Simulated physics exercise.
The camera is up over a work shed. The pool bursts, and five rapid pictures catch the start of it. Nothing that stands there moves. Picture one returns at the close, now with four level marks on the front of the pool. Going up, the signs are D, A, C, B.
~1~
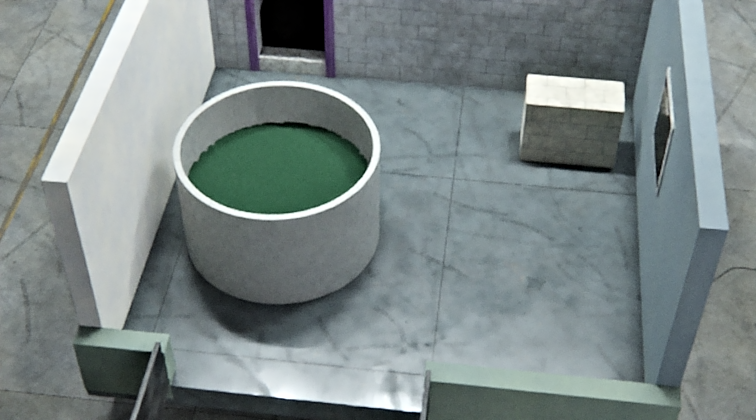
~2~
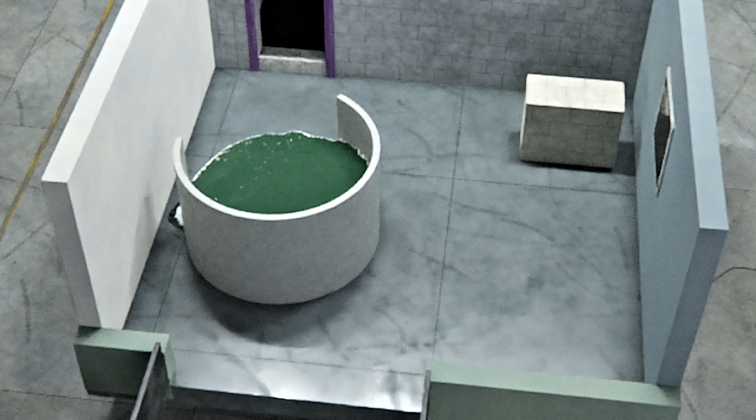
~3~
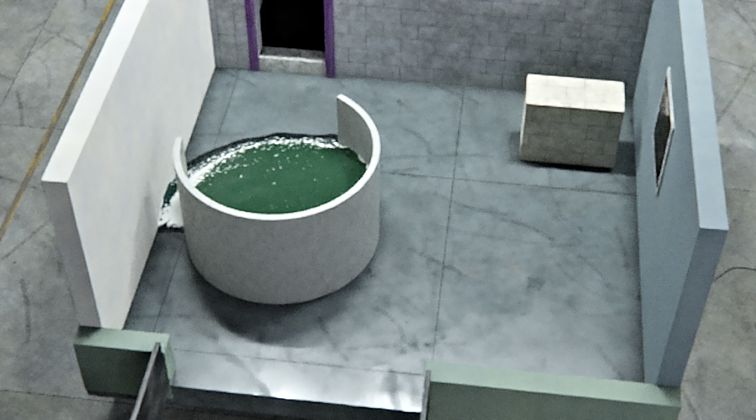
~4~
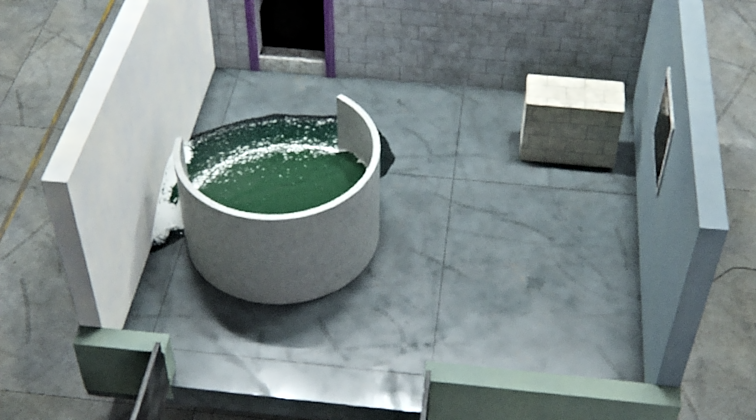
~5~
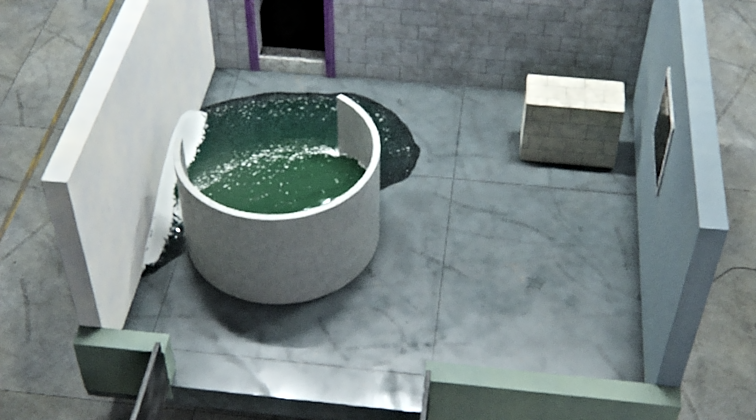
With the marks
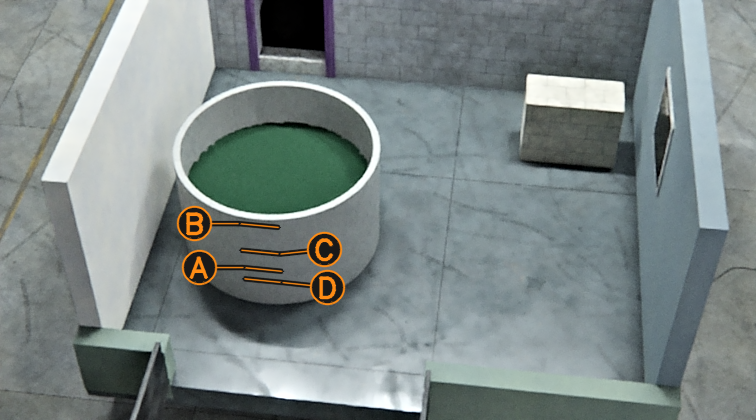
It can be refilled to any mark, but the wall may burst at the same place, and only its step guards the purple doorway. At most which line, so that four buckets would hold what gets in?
Level D just does it.
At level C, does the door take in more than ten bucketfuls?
Yes, it does.
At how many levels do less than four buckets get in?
One.
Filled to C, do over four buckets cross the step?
Yes, it does.
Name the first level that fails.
Level A.
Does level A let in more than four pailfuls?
Yes, that goes wrong.
On the marked copy, A at (262, 269); B at (258, 225); C at (261, 252); D at (263, 280); from the bottom up D, A, C, B.
With A, about 10 bucketfuls get in.
With B, dozens of bucketfuls pour in.
With C, dozens of bucketfuls pour in.
With D, a bucket or two gets in.
